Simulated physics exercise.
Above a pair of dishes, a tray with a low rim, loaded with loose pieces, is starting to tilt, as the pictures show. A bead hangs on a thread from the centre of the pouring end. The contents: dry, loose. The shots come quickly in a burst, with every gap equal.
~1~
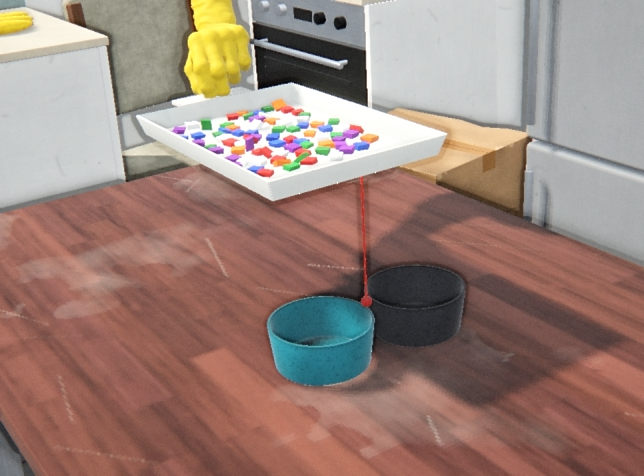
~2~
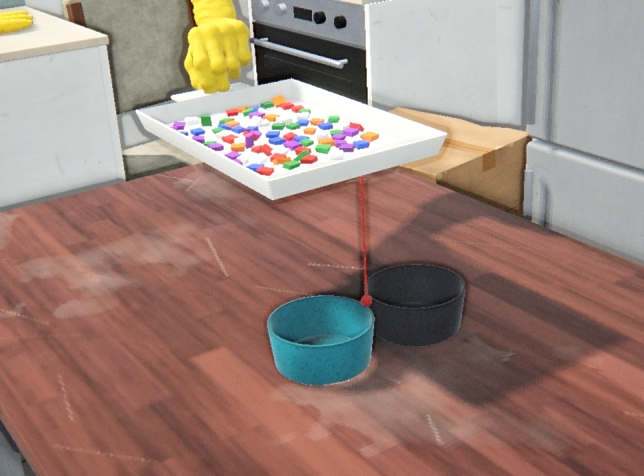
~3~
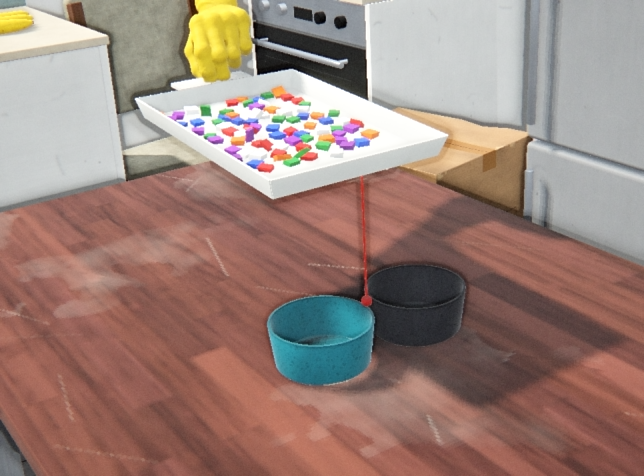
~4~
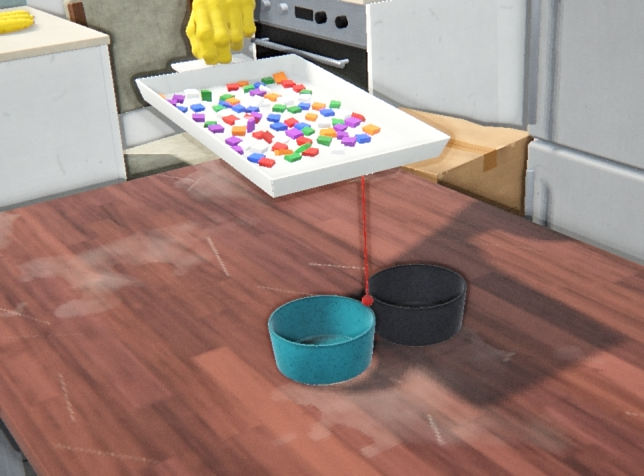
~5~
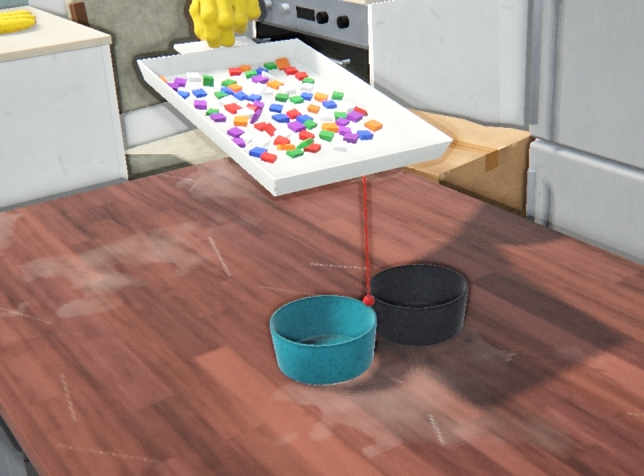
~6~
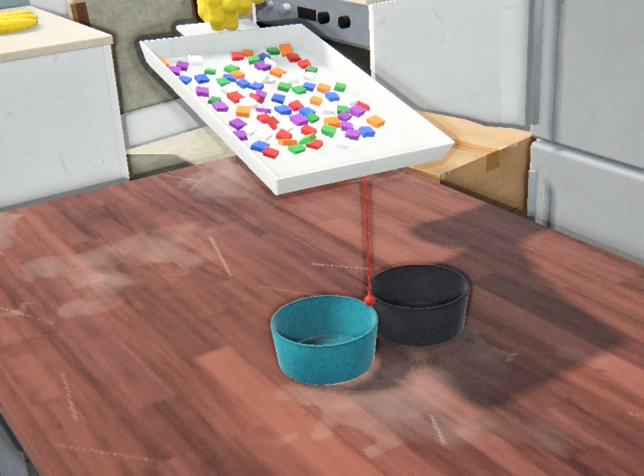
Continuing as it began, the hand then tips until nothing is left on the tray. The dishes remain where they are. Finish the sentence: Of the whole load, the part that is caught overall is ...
... less than half of it.
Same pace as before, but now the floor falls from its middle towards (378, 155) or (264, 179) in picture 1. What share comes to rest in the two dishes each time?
70 %, give or take, and then 50 %.
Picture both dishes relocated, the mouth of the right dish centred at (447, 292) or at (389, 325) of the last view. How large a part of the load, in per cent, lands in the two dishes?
You'd get near 60 per cent and afterwards near 20 per cent.
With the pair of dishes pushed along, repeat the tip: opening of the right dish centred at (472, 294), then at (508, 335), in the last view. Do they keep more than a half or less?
Well, in excess of half at the first spot and not up to half at the second.
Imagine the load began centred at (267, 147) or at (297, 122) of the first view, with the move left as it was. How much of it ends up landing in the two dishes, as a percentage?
From the first start you get 0 in a hundred, from the second 10 in a hundred.
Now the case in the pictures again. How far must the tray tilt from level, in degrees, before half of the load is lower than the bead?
105°, roughly.
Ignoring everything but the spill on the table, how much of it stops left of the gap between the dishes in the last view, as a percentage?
Estimate: About 10 per cent.
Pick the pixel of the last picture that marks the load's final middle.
At about (476, 359), give or take.
Soon after the last picture, tray tipped steeply; nearly all on the tray; a stray few in the air.
A little later, tray tipped past a quarter turn; about a third on the tray; a small part in the right dish; about a quarter outside both; about a third in the air.
Later still, tray tipped past a quarter turn; a small part in the right dish; most outside both.
At rest, tray tipped past a quarter turn; none in the left dish; a small part in the right dish; most outside both.
